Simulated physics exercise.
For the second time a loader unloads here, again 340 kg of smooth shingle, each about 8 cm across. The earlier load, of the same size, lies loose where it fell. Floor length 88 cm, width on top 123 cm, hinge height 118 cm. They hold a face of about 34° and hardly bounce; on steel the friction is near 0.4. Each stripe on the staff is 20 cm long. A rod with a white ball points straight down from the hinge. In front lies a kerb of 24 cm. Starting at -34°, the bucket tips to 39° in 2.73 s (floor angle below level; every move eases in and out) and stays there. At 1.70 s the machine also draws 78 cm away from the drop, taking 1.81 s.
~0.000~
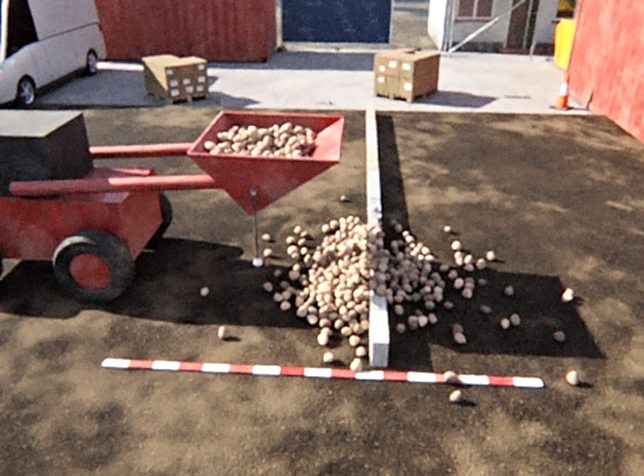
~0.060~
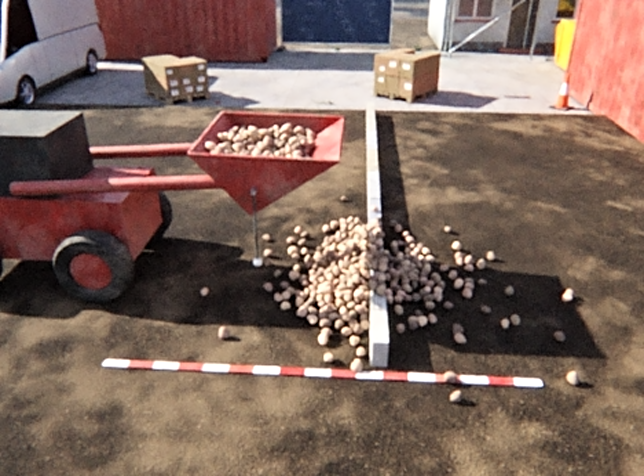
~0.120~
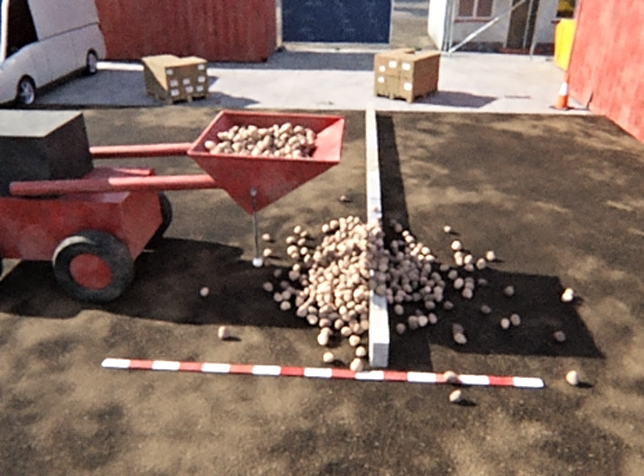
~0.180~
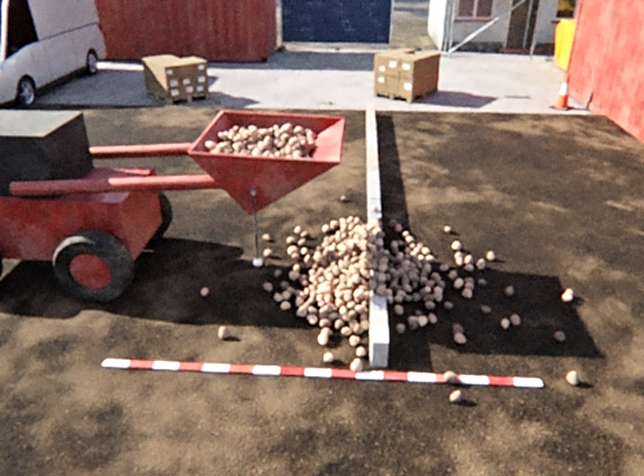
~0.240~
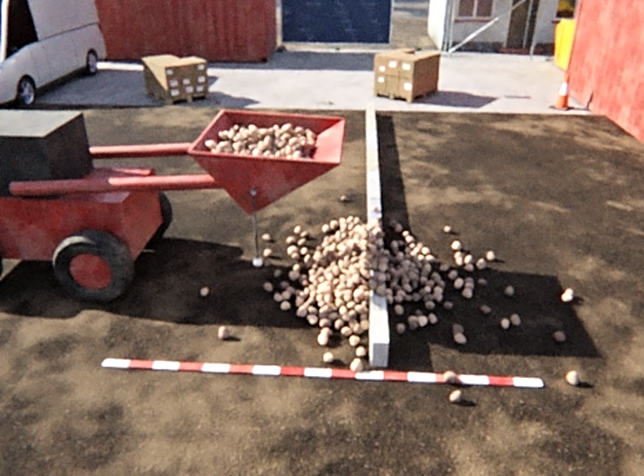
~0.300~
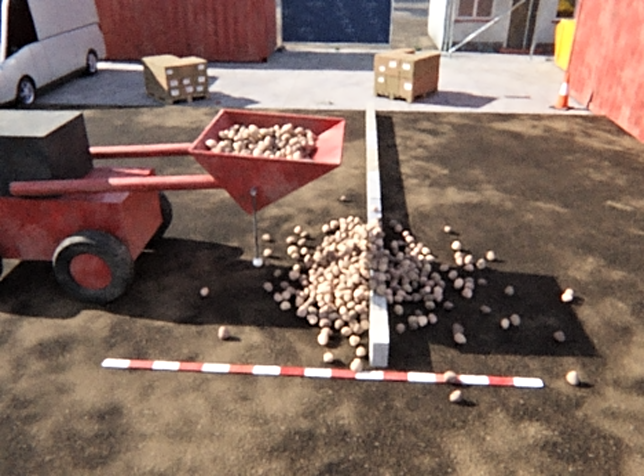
A red loader's bucket, filled with pale rounded stones, tilts very slightly on the left while its load barely shifts; below it, a loose heap of similar stones lies motionless across a pale kerb behind a red-and-white striped staff.
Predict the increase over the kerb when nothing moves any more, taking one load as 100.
Roughly 1 per cent of a load more.
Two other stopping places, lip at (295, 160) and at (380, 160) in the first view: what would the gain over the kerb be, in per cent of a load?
Near 0 per cent from the first place, 30 from the second.
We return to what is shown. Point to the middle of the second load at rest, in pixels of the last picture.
Their middle is at about (320, 263).
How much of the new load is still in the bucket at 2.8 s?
It holds some 0 per cent.
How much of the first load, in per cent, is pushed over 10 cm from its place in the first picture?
About 10 per cent.
After 2.0 s the floor is at 28°; in per cent of one load, 81 in the bucket, 93 on this side of the kerb, 26 over the kerb; the foremost stones are at (535, 309).
After 2.8 s the floor is at 39°; in per cent of one load, 0 in the bucket, 173 on this side of the kerb, 27 over the kerb; the foremost stones are at (535, 309).
After 4.0 s the floor is at 39°; in per cent of one load, 0 in the bucket, 173 on this side of the kerb, 27 over the kerb; the foremost stones are at (535, 309).
After 6.7 s the floor is at 39°; in per cent of one load, 0 in the bucket, 173 on this side of the kerb, 27 over the kerb; the foremost stones are at (535, 309). Net gain over the kerb, 1.
